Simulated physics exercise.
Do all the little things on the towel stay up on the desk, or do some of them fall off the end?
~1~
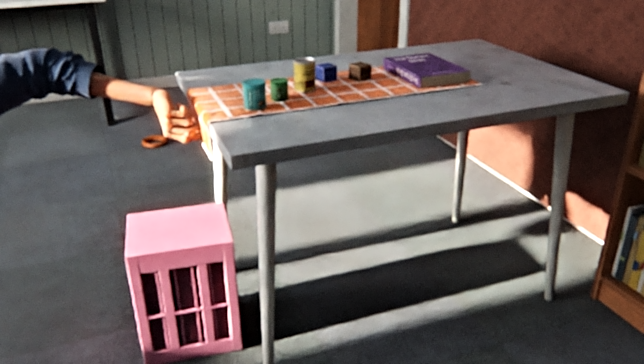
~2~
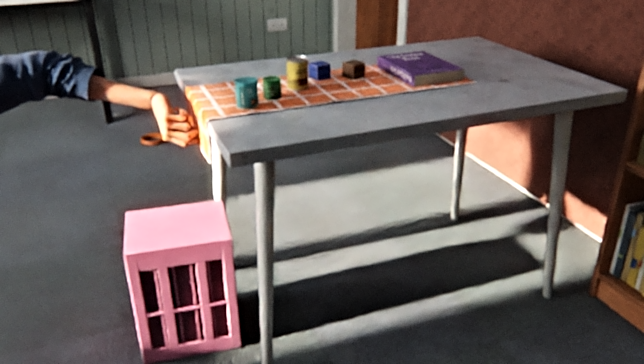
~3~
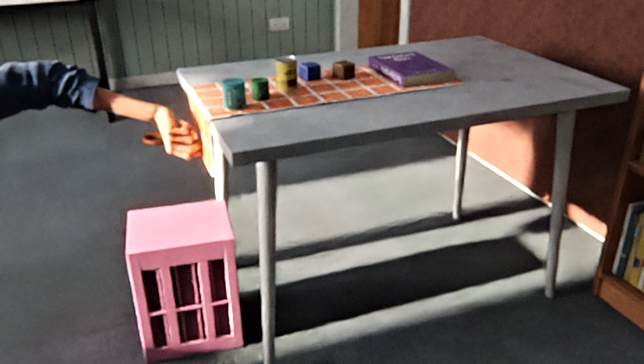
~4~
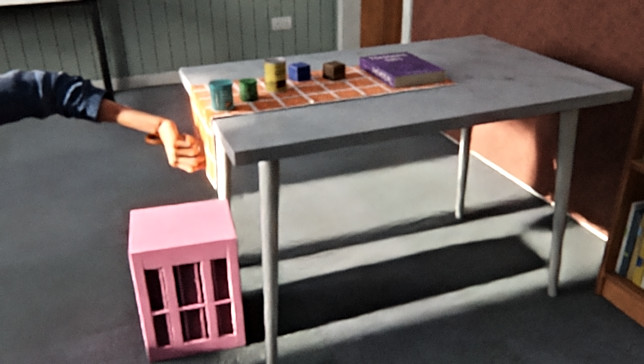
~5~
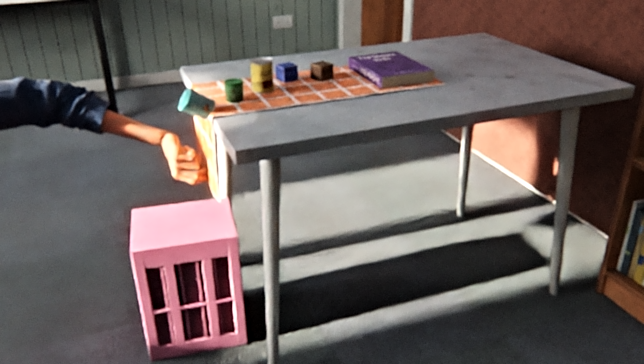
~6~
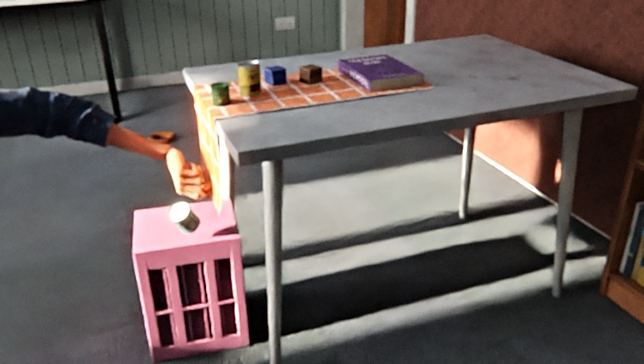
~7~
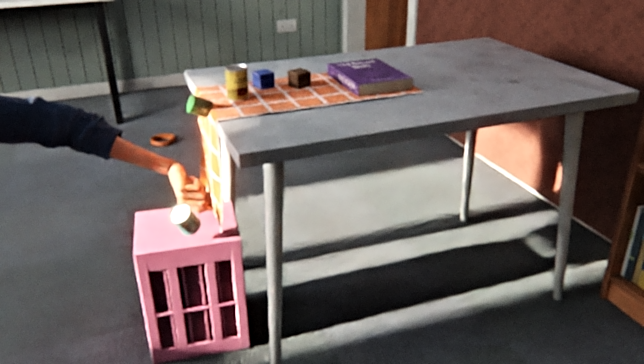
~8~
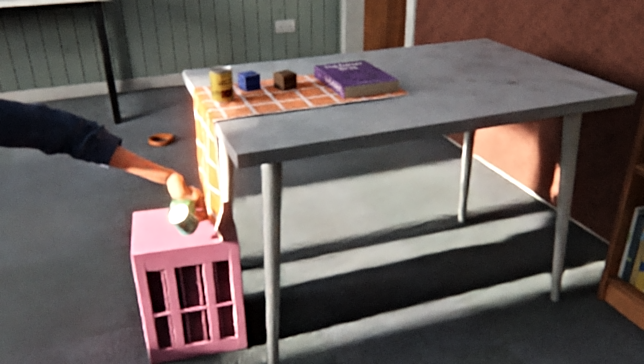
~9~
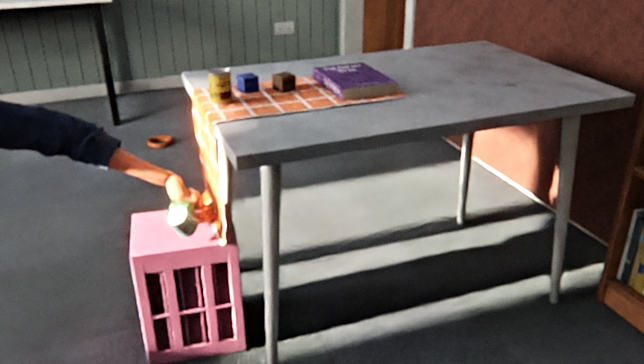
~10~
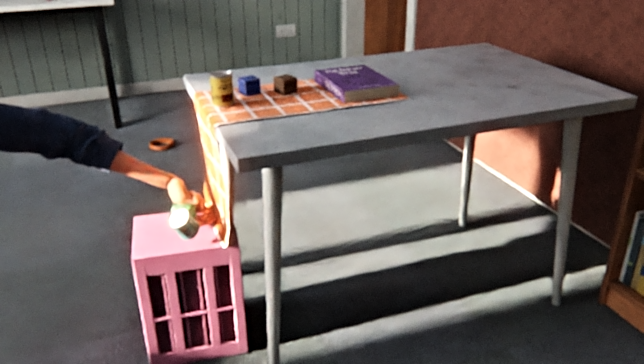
Some of them fall. Two go over the end, the turquoise can first and then the green pot, and the rest are still on the desk when the towel stops.
